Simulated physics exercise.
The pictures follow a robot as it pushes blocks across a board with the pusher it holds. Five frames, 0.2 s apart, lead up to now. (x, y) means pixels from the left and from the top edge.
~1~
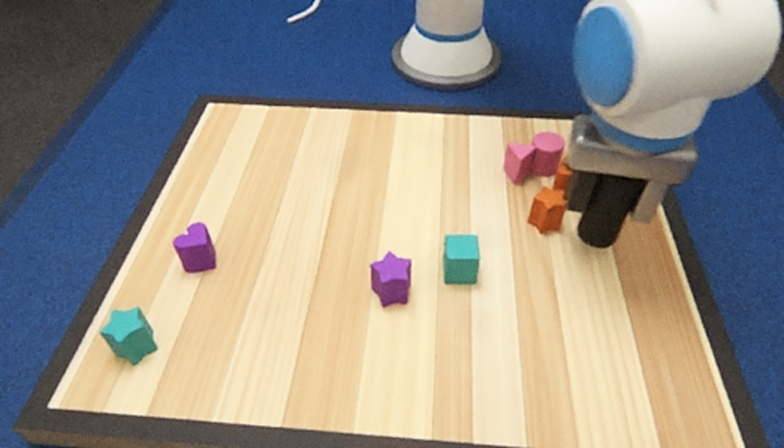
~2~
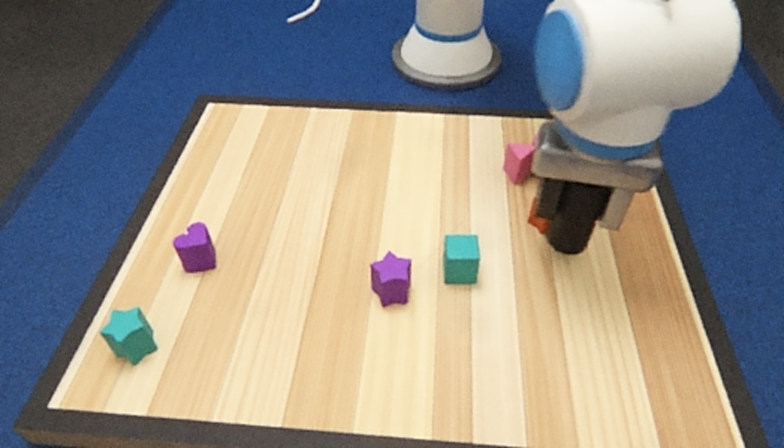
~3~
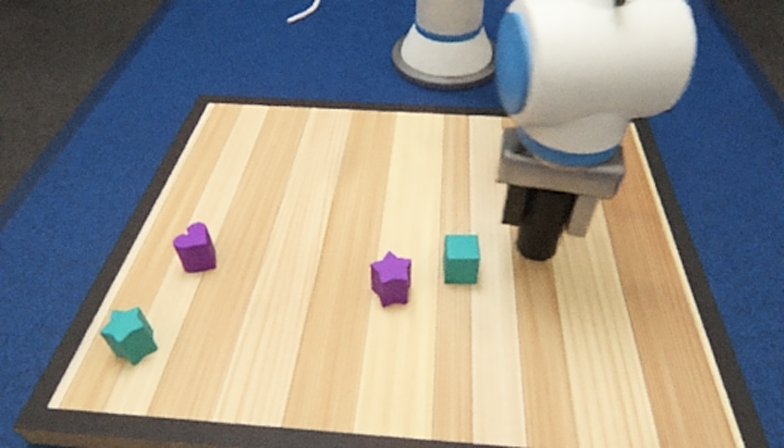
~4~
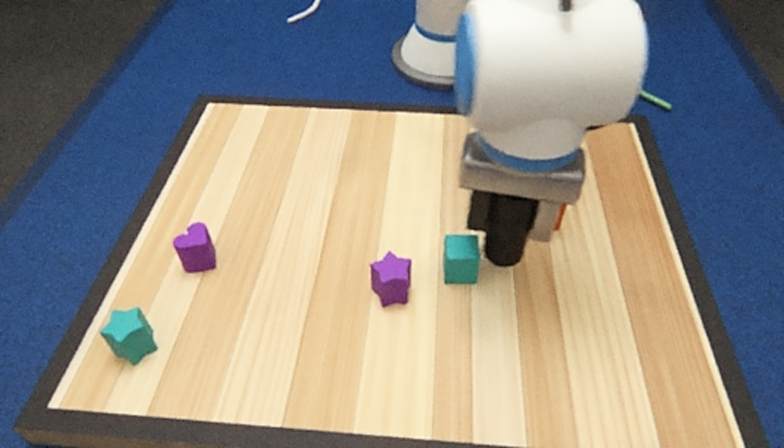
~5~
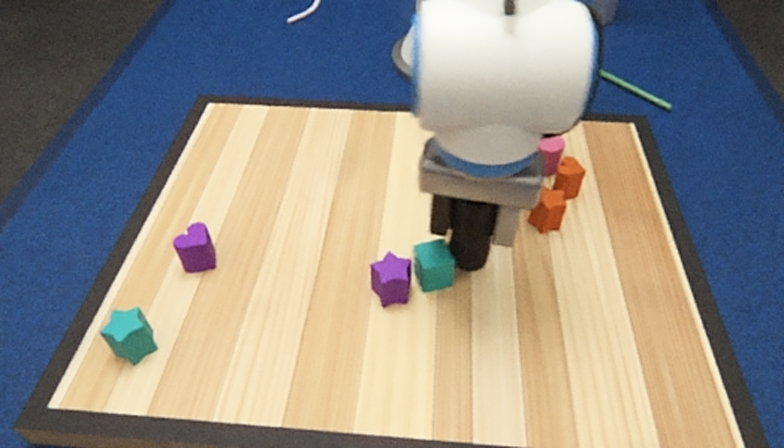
A white and blue robot arm swept left across the striped wooden board from beside the orange and pink blocks, then nudged the turquoise square a short way left, close to the purple star.
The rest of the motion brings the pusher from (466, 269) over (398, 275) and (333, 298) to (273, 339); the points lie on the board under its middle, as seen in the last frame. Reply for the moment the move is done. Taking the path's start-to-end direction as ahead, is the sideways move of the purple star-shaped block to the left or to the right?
Left-hand side.
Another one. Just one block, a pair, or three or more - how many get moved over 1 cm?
Moved: 2.
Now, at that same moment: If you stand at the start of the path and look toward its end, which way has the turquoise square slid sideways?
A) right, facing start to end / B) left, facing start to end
A - right, facing start to end.
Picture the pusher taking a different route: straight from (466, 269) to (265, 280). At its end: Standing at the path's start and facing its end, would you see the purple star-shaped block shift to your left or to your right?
It's pushed left.
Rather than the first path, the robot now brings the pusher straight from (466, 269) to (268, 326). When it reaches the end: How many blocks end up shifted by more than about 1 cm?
By the end, two blocks will have moved.
On the path given first. One third of the way, pusher (398, 263); purple star-shaped block (339, 286), turned 50° anticlockwise; turquoise square (362, 261).
Two thirds of the way, pusher (331, 286); purple star-shaped block (283, 322), turned 105° anticlockwise; turquoise square (290, 288), turned 20° anticlockwise.
At the end, pusher (269, 327); purple star-shaped block (260, 351), turned 175° anticlockwise; turquoise square (222, 314), turned 30° clockwise.
